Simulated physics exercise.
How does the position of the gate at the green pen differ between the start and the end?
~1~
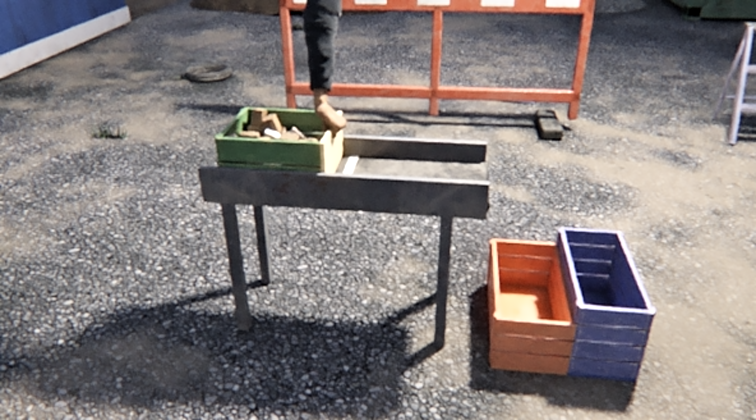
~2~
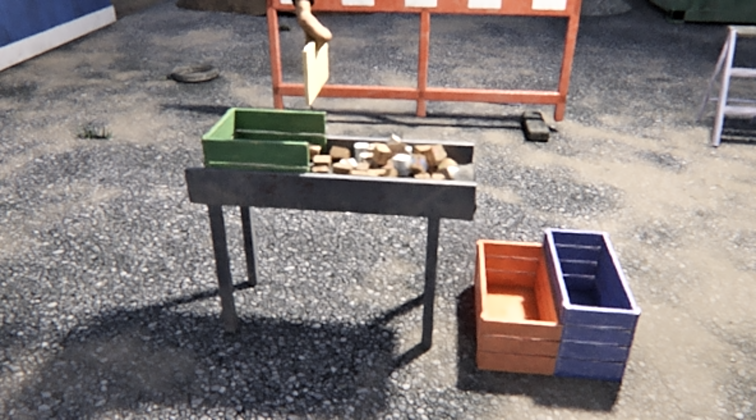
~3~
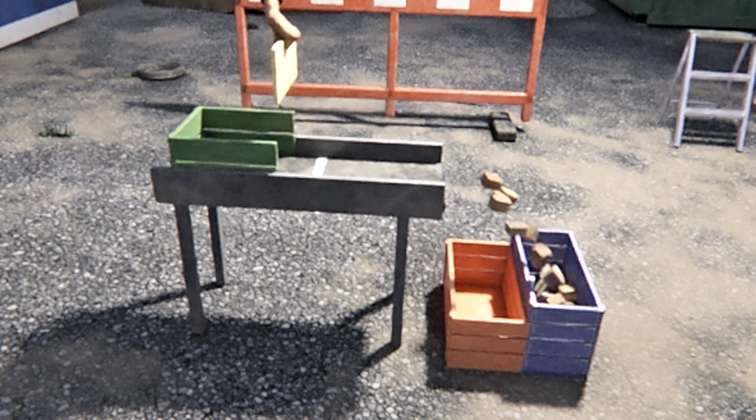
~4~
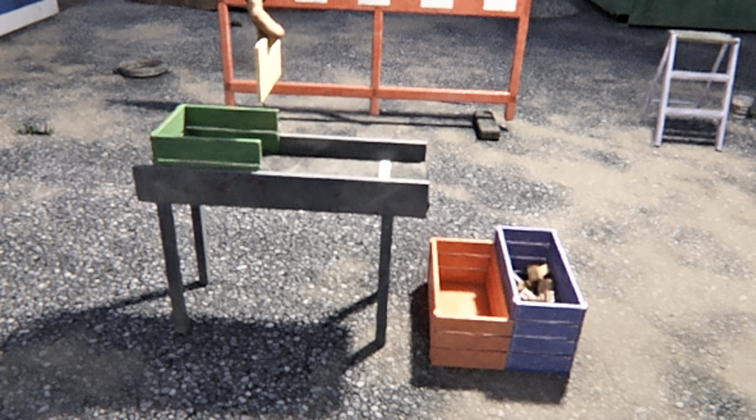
At the start the gate is down, closing off the open end of the green pen. At the end it is held up in the air, clear of the pen and the belt.
Little parcels ride from the green pen once its gate lifts, landing in the blue box.
